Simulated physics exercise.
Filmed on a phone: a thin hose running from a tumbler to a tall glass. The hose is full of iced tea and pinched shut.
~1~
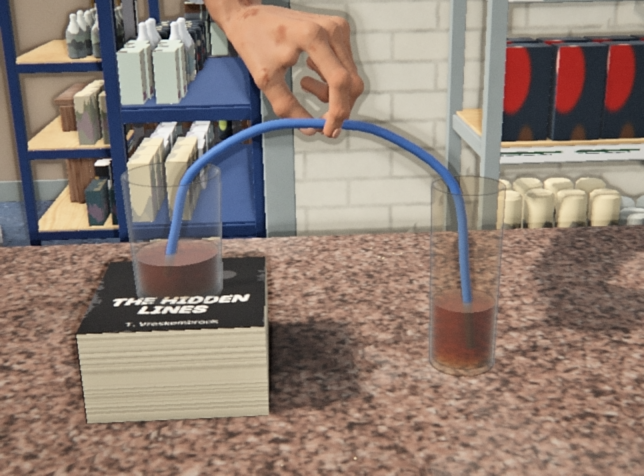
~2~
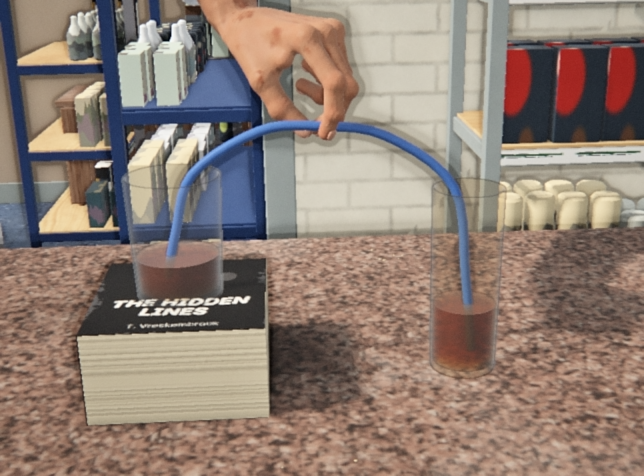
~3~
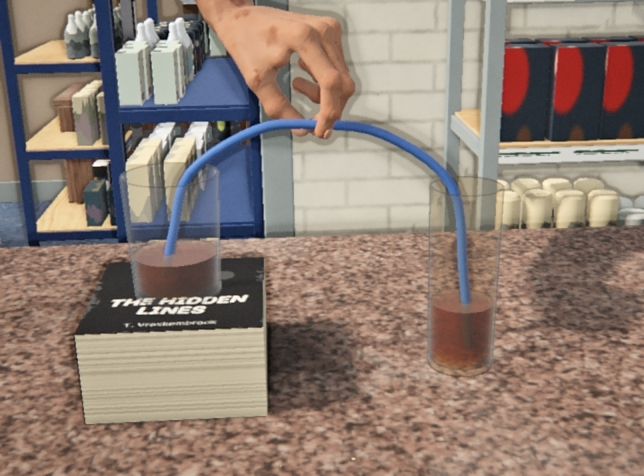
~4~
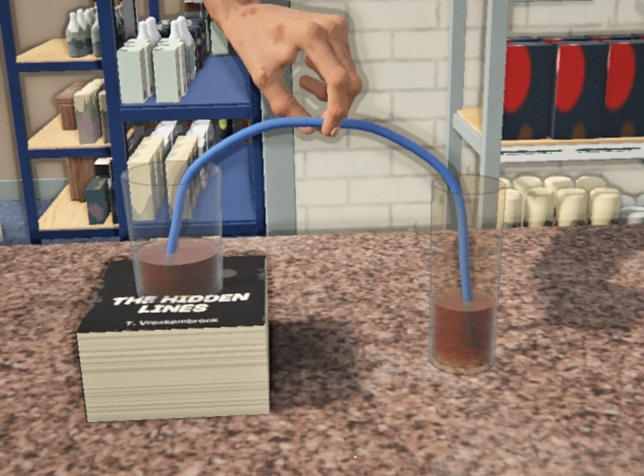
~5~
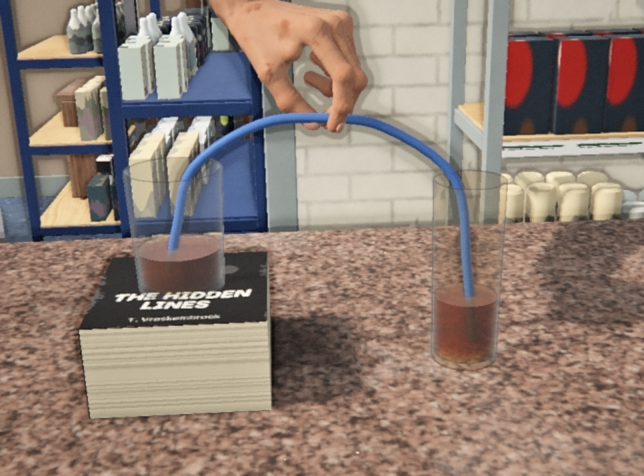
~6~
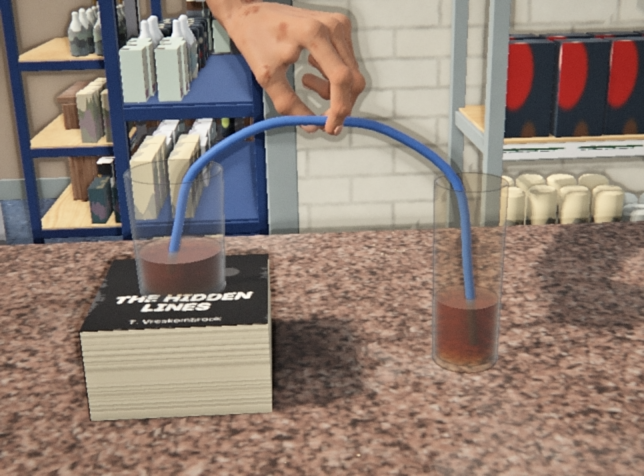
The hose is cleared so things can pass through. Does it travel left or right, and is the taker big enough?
Right; receiver holds everything.
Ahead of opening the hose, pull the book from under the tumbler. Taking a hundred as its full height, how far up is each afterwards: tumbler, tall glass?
Around 40 and 25 percent.
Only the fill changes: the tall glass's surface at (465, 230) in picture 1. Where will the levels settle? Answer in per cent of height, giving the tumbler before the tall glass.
Respectively 35 and 70 percent.
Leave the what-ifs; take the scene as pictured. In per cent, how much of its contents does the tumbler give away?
My estimate is 55 per cent.
Shortly, the tumbler is about a quarter full; the tall glass is about a third full.
Then, the tumbler is about a quarter full; the tall glass is about half full.
At the finish, the tumbler is nearly empty; the tall glass is about half full.
